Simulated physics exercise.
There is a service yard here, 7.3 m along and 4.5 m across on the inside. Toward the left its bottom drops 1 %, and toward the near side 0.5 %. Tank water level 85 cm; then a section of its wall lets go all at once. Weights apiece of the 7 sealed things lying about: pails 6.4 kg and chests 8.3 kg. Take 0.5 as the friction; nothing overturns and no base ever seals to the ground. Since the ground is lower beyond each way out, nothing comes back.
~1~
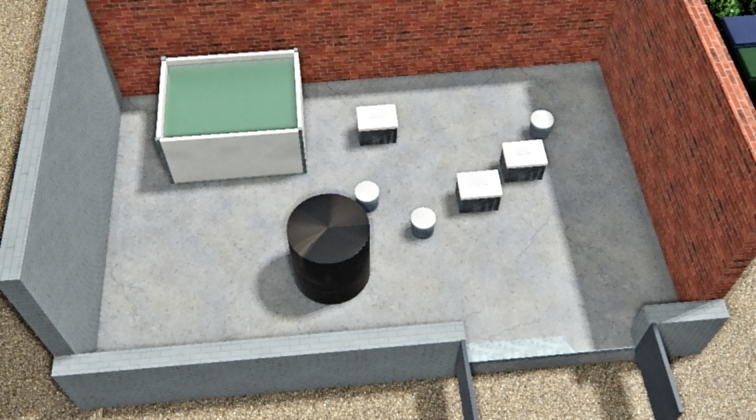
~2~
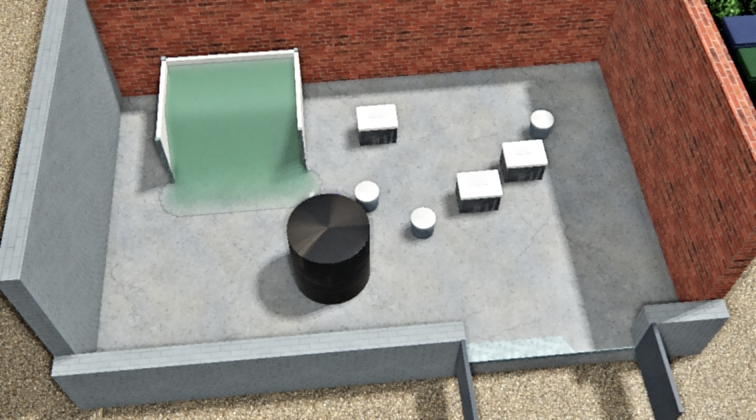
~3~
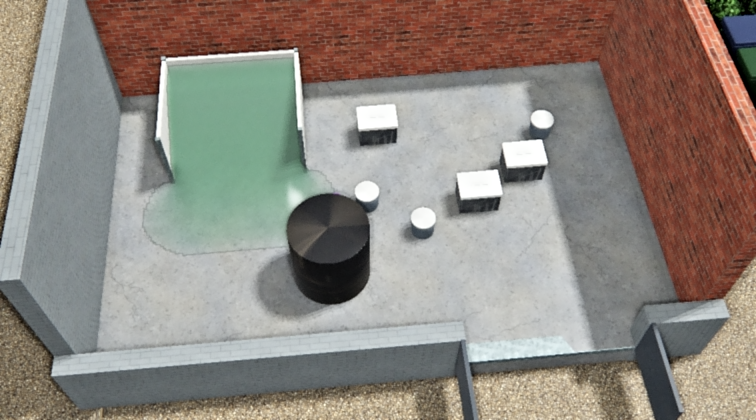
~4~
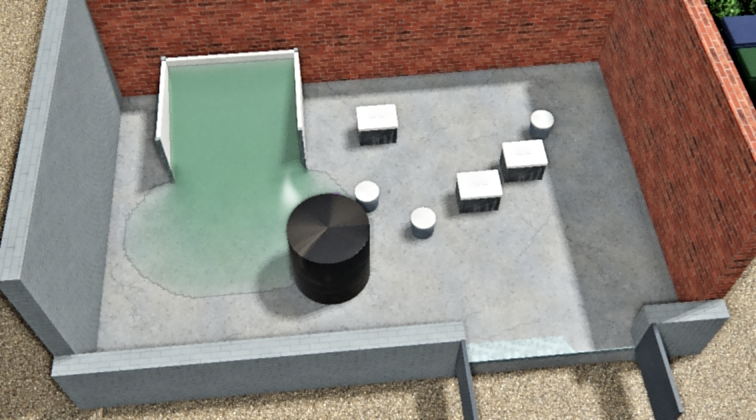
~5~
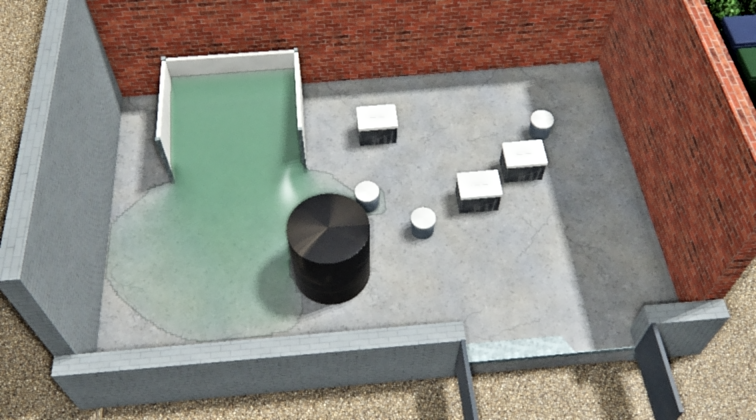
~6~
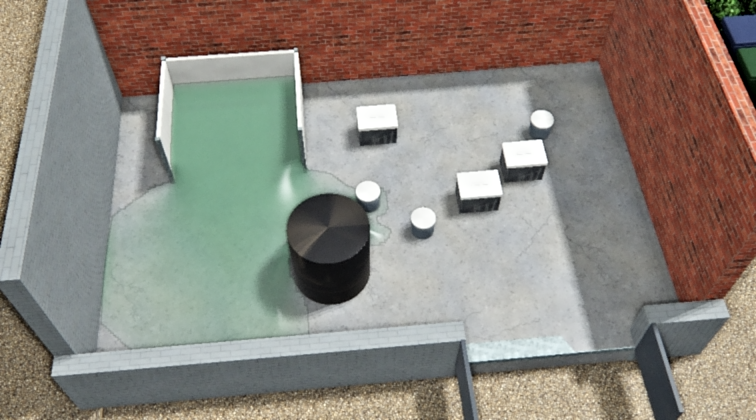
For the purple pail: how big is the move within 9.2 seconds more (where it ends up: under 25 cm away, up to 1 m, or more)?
It moves a long way.
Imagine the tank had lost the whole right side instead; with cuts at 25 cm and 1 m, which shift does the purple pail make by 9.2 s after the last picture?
With that failure, the purple pail remains in position.
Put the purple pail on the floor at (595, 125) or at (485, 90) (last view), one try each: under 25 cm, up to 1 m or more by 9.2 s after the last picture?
Run one, it gets moved partway; run two, it gets moved partway.
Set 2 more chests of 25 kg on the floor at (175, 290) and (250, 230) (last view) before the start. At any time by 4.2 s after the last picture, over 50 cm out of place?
One by one: Beyond it, then beyond it.
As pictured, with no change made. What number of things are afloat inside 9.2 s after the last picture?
At that instant the tally stands at 3.
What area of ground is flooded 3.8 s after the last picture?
Wet area: Approx. 29 m2.
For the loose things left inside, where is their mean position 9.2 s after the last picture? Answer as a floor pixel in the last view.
The average lands around (472, 179).
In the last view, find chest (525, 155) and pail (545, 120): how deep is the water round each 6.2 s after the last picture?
About 5 and 6 cm.
Then, 1.2 s after the last picture the purple pail is near (457, 192), 1.7 m from its start, aground; 0 of 7 are out; 0 afloat.
Then, 3.8 s after the last picture the purple pail is near (463, 190), 1.7 m from its start, aground; 0 of 7 are out; 0 afloat.
Then, 6.2 s after the last picture the purple pail is near (463, 190), 1.7 m from its start, aground; 0 of 7 are out; 1 afloat.
Then, 9.2 s after the last picture the purple pail is near (466, 197), 1.8 m from its start, aground; 0 of 7 are out; 3 afloat.
